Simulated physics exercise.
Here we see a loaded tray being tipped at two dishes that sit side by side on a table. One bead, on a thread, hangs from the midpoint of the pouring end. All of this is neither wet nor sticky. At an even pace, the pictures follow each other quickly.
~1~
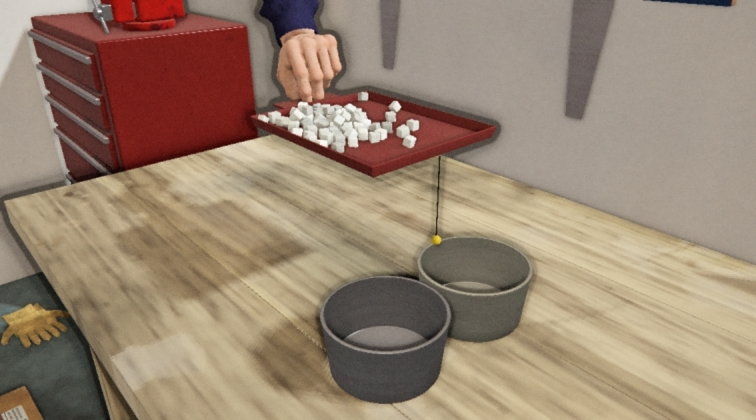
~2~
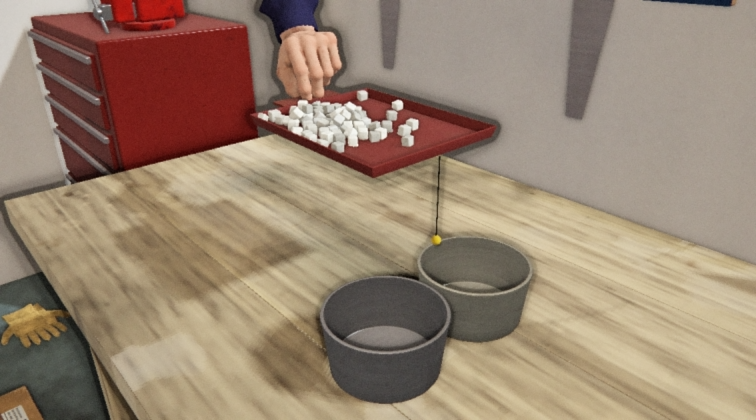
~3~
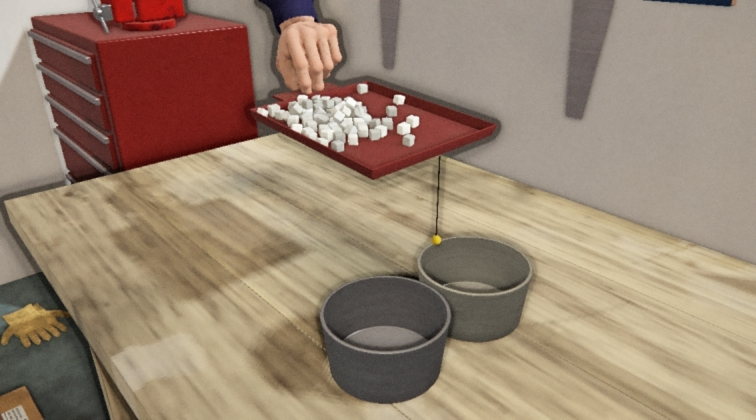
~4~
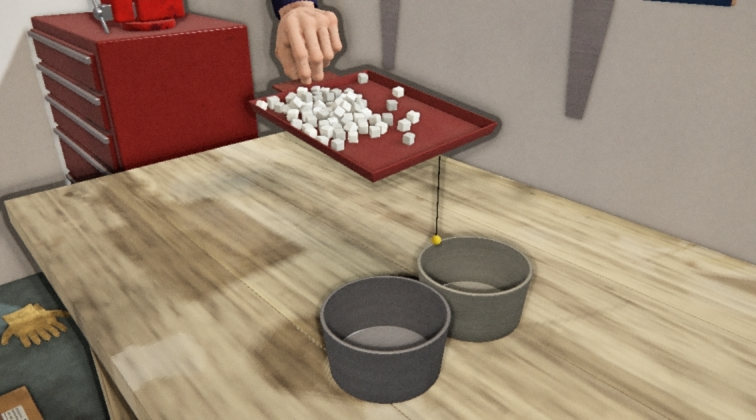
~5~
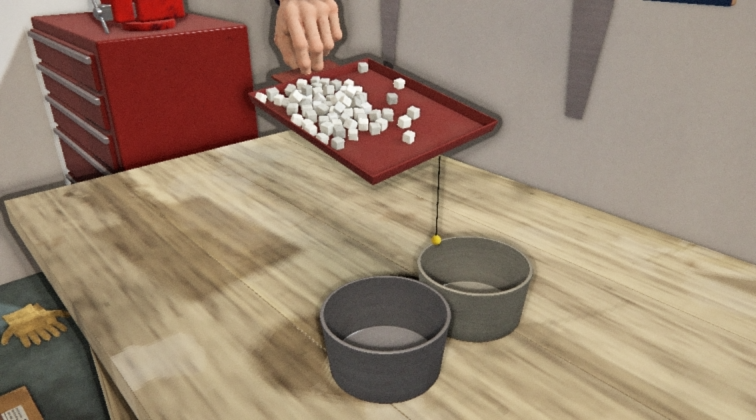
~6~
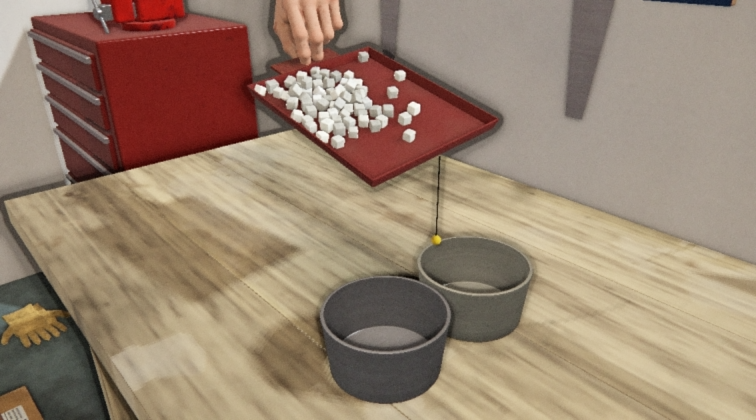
A hand held a red tray of small white cubes above two round gray dishes on a wooden table, then gradually tilted it toward its near edge while the cubes stayed bunched together.
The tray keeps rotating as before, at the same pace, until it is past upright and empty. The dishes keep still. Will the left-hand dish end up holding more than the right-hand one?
Yes.
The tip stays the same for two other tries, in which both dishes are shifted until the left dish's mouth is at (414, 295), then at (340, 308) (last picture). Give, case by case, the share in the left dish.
Roughly 80 per cent, then roughly 50 per cent.
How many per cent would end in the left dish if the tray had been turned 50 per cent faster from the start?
It would be close to 60 per cent.
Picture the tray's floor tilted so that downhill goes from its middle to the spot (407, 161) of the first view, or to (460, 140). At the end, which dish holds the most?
First: The dish at left. Second: The dish at right.
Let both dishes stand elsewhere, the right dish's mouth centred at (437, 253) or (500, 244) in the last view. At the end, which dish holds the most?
The dish to the left; the dish to the left.
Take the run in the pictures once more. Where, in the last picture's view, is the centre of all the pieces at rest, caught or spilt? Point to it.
Resting centre, last frame: Roughly (399, 340).
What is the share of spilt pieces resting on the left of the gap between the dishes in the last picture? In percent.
That would be roughly 90 per cent.
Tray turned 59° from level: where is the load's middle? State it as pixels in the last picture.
Look around (372, 147) in the last picture.
Soon after the last picture, tray tipped steeply; most on the tray; a small part in the left dish; a stray few in the right dish; a small part in the air.
A little later, tray tipped right over; about two thirds on the tray; a small part in the left dish; a small part in the right dish; a stray few outside both.
Later still, tray tipped past a quarter turn; about half in the left dish; a small part in the right dish; about a third outside both; a stray few in the air.
At rest, tray tipped past a quarter turn; about half in the left dish; a small part in the right dish; about a third outside both; a stray few in the air.
